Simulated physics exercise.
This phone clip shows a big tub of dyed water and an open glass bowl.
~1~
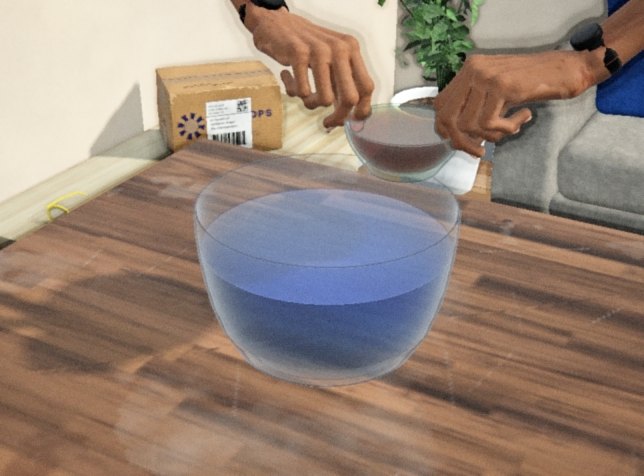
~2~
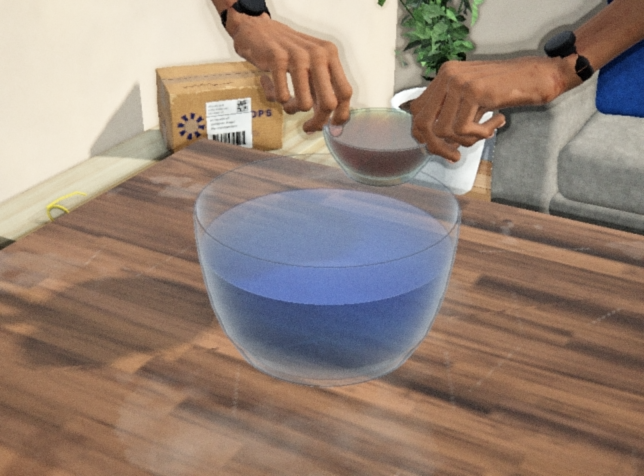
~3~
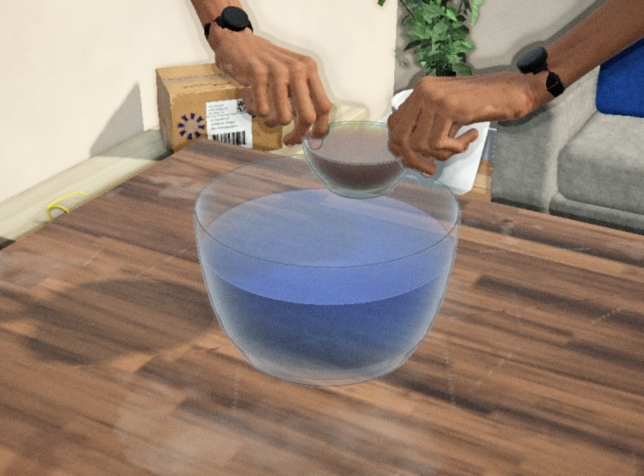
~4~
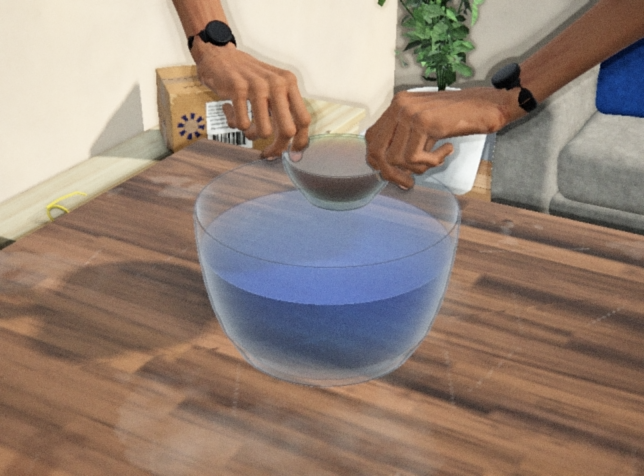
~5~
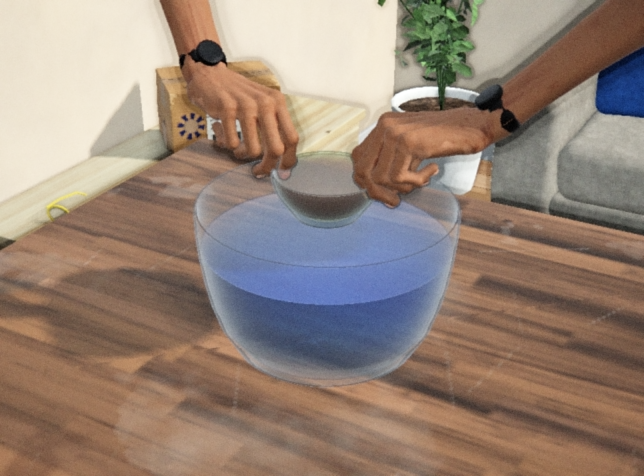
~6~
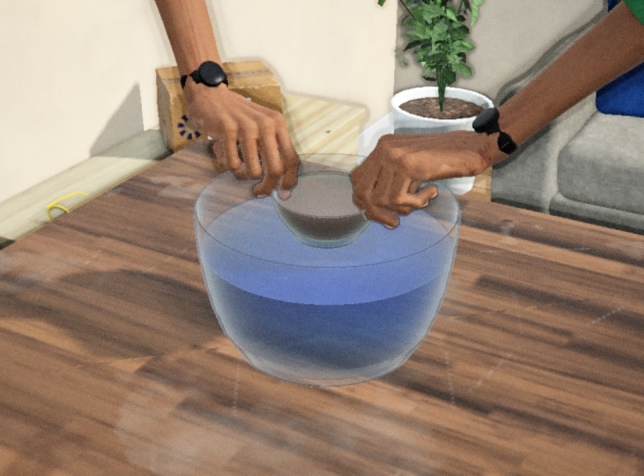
We see two hands holding a small open glass bowl, nearly full of a brownish substance, and moving it leftward and down over a large clear tub of blue water on a wooden table, until it is just above the surface.
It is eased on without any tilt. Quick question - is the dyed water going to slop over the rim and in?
Yes. Chances are it will be submerged when they let go.
Soon after, the bowl dips into the dyed water.
Later, dyed water pours in over its rim.
In the end, the bowl lies on the bottom.
